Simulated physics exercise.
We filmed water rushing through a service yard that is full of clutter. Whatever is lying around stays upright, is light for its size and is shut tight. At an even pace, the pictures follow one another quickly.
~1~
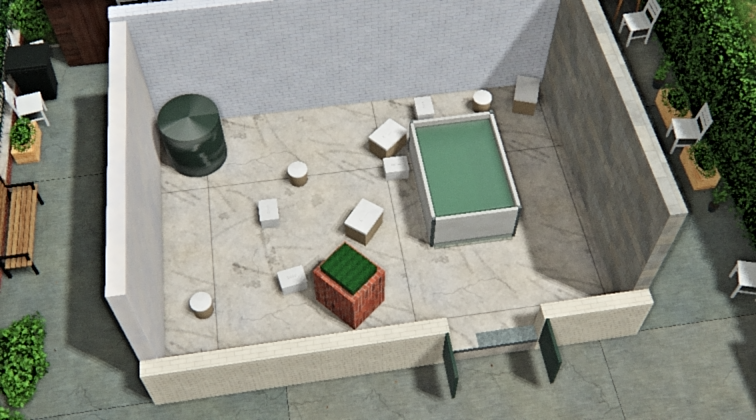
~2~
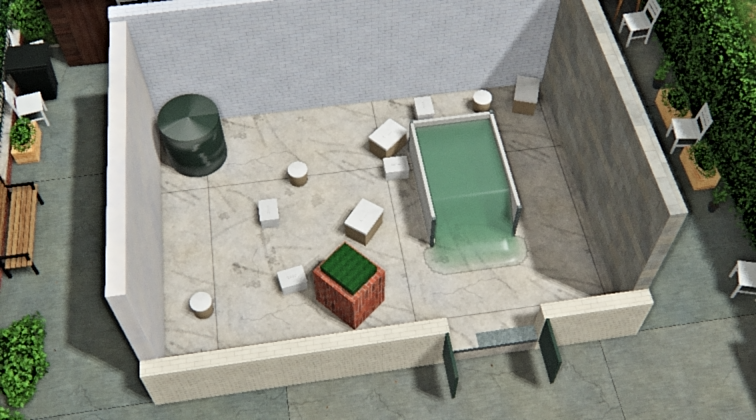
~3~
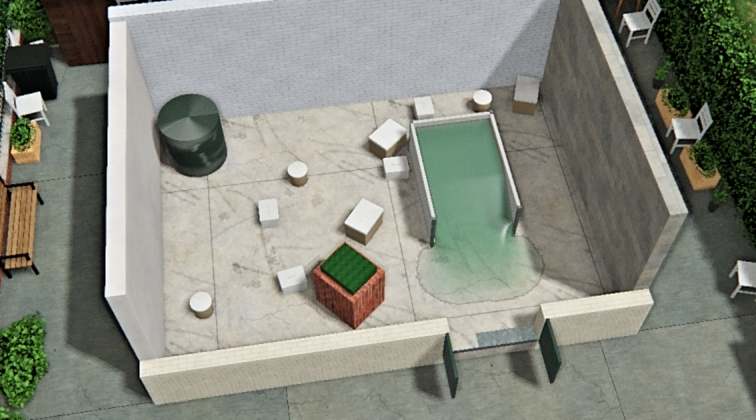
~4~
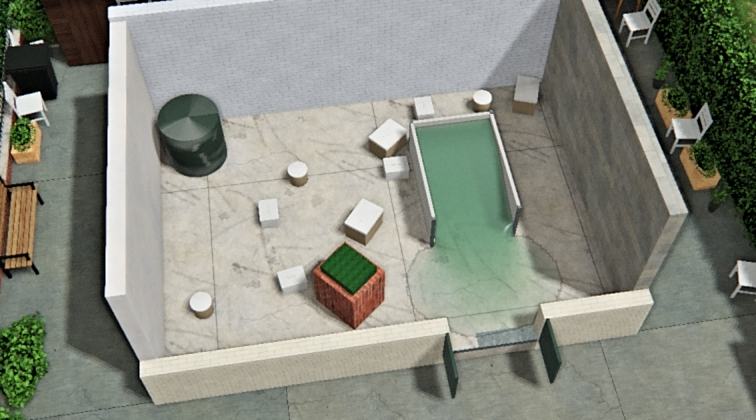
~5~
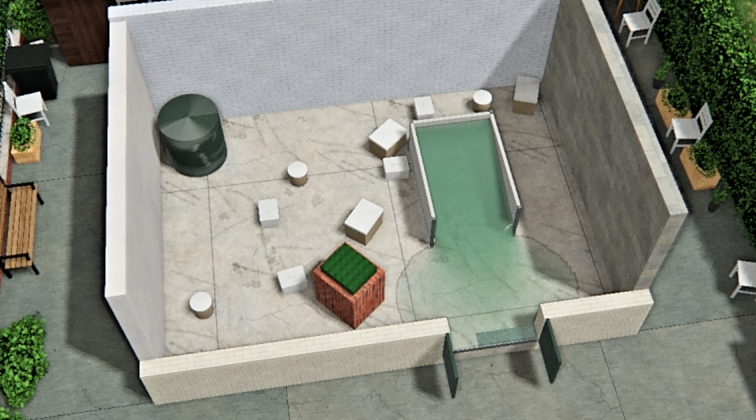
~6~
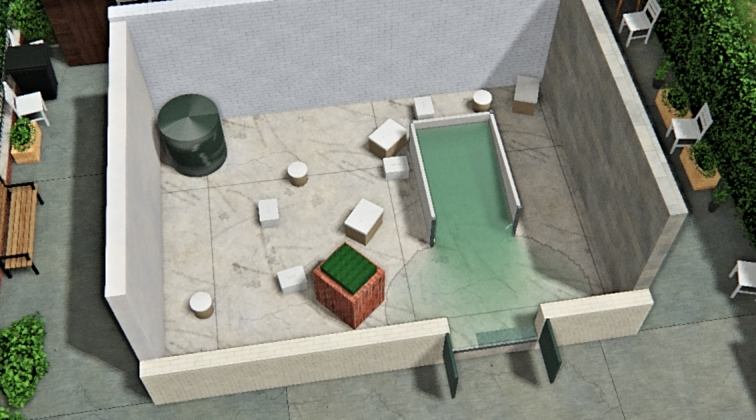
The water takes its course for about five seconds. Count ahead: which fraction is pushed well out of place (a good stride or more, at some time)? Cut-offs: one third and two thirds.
Under one third.
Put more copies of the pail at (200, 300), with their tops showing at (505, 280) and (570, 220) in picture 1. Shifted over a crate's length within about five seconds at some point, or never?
Answers in the order given: Went past the threshold, went past the threshold.
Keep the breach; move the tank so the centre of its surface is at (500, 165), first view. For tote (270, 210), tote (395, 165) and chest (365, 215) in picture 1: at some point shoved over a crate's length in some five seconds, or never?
The three, one by one: Short of that, short of that and short of that.
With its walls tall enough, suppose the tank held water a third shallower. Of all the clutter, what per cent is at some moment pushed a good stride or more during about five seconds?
Close to 0 in a hundred, give or take.
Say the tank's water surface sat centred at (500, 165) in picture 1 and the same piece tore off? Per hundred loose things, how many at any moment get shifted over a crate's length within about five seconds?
My answer would be about 20 in a hundred.
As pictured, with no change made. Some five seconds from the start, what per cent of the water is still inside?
Something like 50 per cent, give or take.
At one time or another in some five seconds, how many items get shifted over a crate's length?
By my count, 2.
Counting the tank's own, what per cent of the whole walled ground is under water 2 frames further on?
I'd say around 25 in a hundred.
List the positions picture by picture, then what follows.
In the first frame, a chest at (364, 216) rests on the ground; a tote at (292, 277) rests on the ground; 0 of 10 have shifted.
In the second frame, a chest at (364, 216), on the bottom; a tote at (292, 277) rests on the ground; 0 of 10 have shifted.
In the third frame, a chest at (364, 216) rests on the ground; a tote at (292, 277) rests on the ground; 0 of 10 have shifted.
In the fourth frame, a chest at (364, 216), on the bottom; a tote at (292, 277) rests on the ground; 0 of 10 have shifted.
In the fifth frame, a chest at (364, 216) rests on the ground; a tote at (292, 277) rests on the ground; 0 of 10 have shifted.
In the sixth frame, a chest at (364, 216), on the bottom; a tote at (292, 277) rests on the ground; 0 of 10 have shifted.
A moment on, 0 of 10 are well off their spots; 0 afloat.
Next, 0 of 10 are well off their spots; 0 afloat.
Later, 0 of 10 are well off their spots; 1 afloat.
In the end, 2 of 10 are well off their spots, and 2 have been at some point; 1 afloat.
